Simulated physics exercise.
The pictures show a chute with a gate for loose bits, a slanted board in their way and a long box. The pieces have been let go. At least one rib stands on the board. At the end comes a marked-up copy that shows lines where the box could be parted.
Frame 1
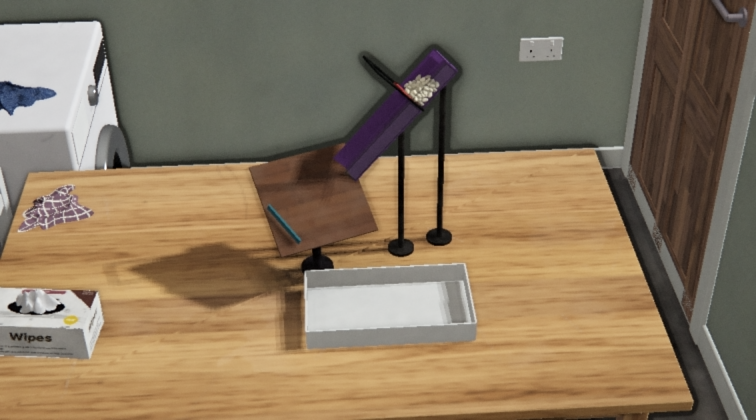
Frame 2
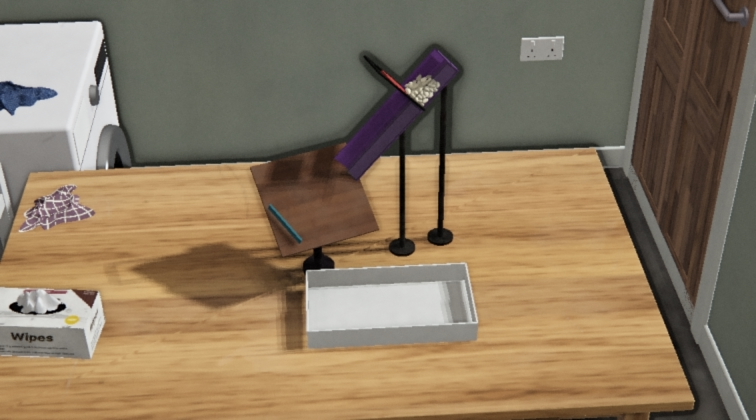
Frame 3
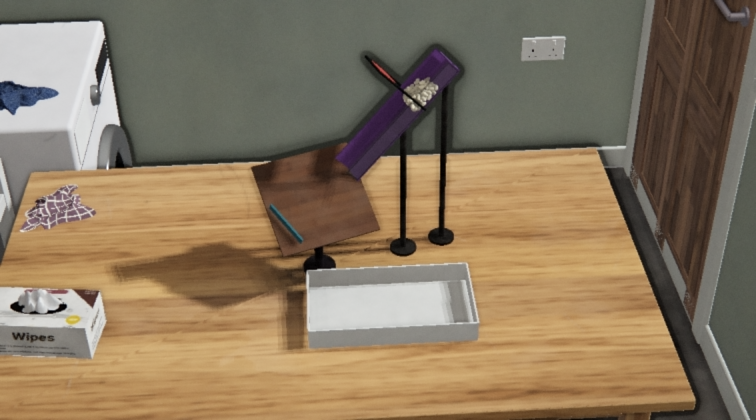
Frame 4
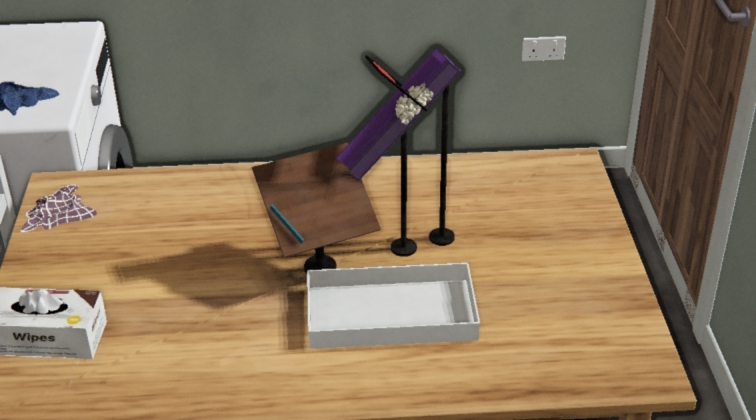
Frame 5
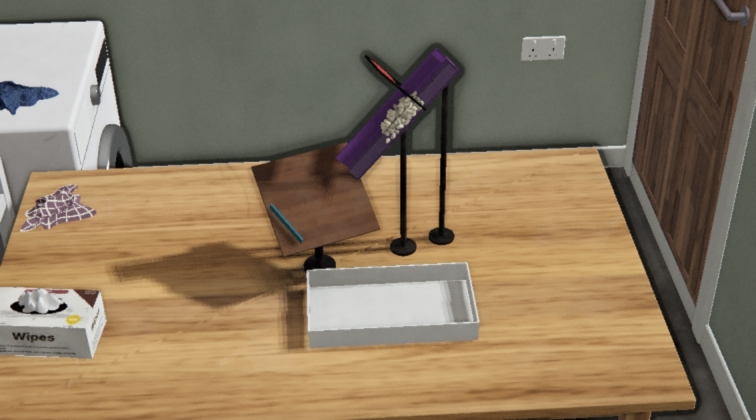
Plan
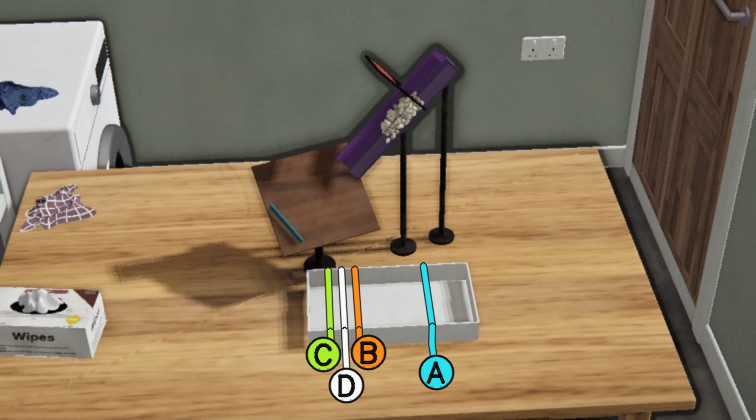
A purple chute stands above a wooden table as white beans slide down it leftward.
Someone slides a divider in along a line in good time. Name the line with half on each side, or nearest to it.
Choose C.
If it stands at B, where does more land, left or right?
More lands on the left.
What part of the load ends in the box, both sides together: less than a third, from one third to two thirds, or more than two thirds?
More than two thirds.
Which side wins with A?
Left.
On the marked copy, line A crosses the front rim at (432, 324); line B crosses the front rim at (359, 328); line C crosses the front rim at (330, 330); line D crosses the front rim at (344, 329).
With A, of what is caught, all on the left of the divider, none on the right.
With B, of what is caught, nearly all on the left of the divider, a stray few on the right.
With C, of what is caught, about two thirds on the left of the divider, about a third on the right.
With D, of what is caught, nearly all on the left of the divider, a small part on the right.
